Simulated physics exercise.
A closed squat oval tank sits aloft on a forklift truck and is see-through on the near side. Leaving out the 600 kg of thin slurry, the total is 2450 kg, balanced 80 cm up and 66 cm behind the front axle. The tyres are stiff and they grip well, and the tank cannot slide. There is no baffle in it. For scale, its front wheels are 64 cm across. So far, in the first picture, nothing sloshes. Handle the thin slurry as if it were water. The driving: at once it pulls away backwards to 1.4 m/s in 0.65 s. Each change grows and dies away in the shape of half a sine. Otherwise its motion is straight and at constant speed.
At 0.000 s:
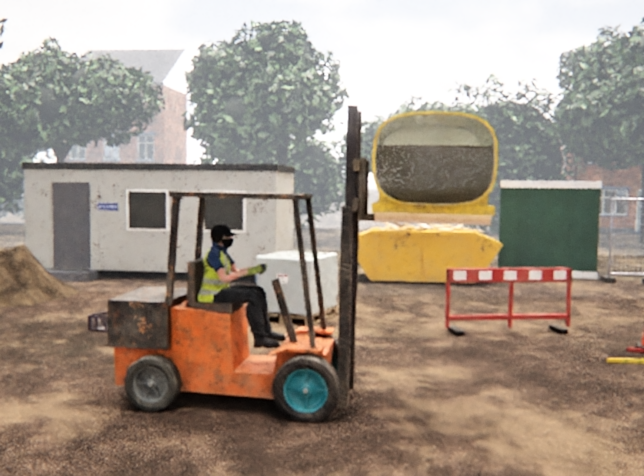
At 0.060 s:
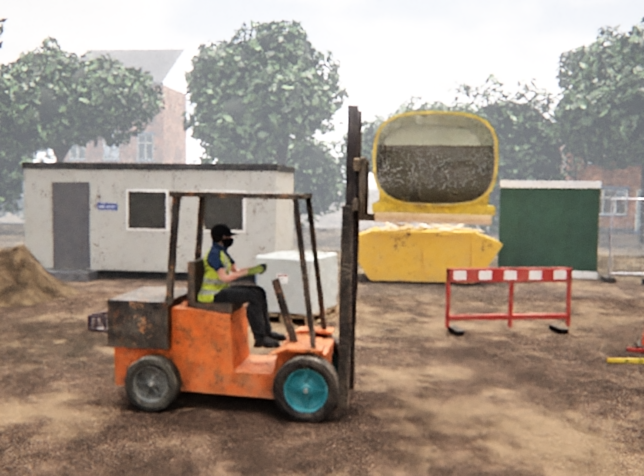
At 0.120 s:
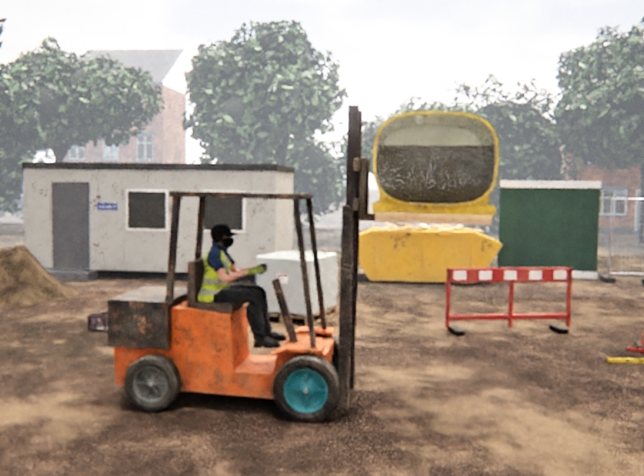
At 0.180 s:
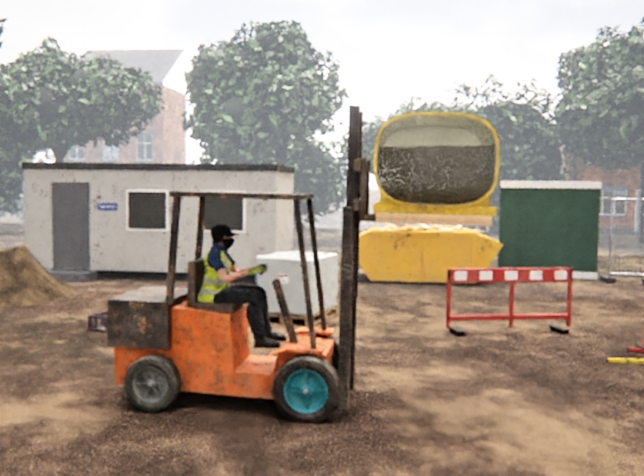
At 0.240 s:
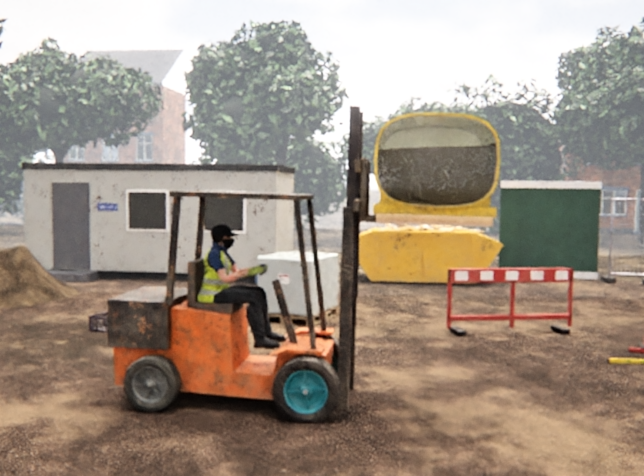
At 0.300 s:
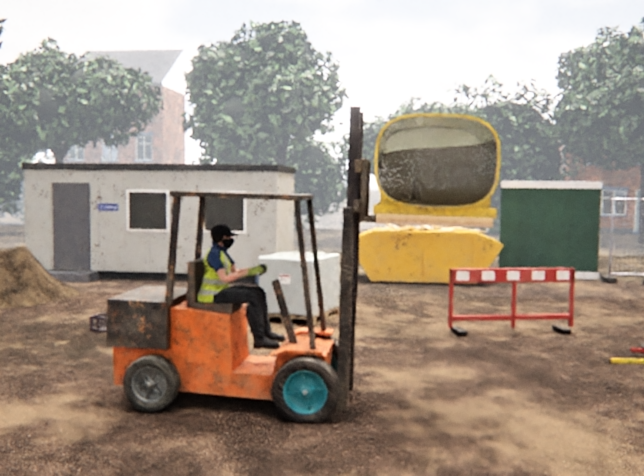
At the start, an orange forklift with a seated driver in a yellow vest holds a yellow-rimmed tank aloft, the grey slurry inside nearly level. The forklift then edges backward to the left, barely shifting, and the slurry's surface dips slightly at the left, leaving the right side a little higher.
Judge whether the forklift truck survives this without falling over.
Result: A short lift, then down.
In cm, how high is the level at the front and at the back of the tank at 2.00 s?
Height at the front is 72 cm; height at the back is 48 cm.
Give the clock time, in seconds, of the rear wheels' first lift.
I'd put it around 0.40 s.
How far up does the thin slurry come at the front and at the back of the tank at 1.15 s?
Approx. 52 cm front, approx. 54 cm back.
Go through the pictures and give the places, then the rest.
The first picture shows level at the front (477, 147); level at the back (393, 146); no lean yet; the front is on the right; a wheel hub at (305, 392).
The second picture shows level at the front (478, 147); level at the back (393, 147); no lean yet.
The third picture shows level at the front (478, 147); level at the back (394, 147); no lean yet.
The fourth picture shows level at the front (479, 147); level at the back (394, 148); no lean yet.
The fifth picture shows level at the front (480, 147); level at the back (395, 149); no lean yet.
The sixth picture shows level at the front (480, 145); level at the back (395, 153); no lean yet; a wheel hub at (304, 394).
By 0.40 s the lean is 1° nose down, the rear 2 cm in the air; the liquid stands 60 cm on the front, 42 cm on the back.
By 0.80 s the lean is 3° nose down, the rear 8 cm in the air; the liquid stands 67 cm on the front, 35 cm on the back.
By 1.15 s the lean is 1° nose down, the rear 3 cm in the air; the liquid stands 52 cm on the front, 55 cm on the back.
By 2.00 s the lean is 0°, wheels down; the liquid stands 71 cm on the front, 49 cm on the back.
By 3.63 s all wheels are down again; the highest lift was 8 cm and the largest lean 3°.
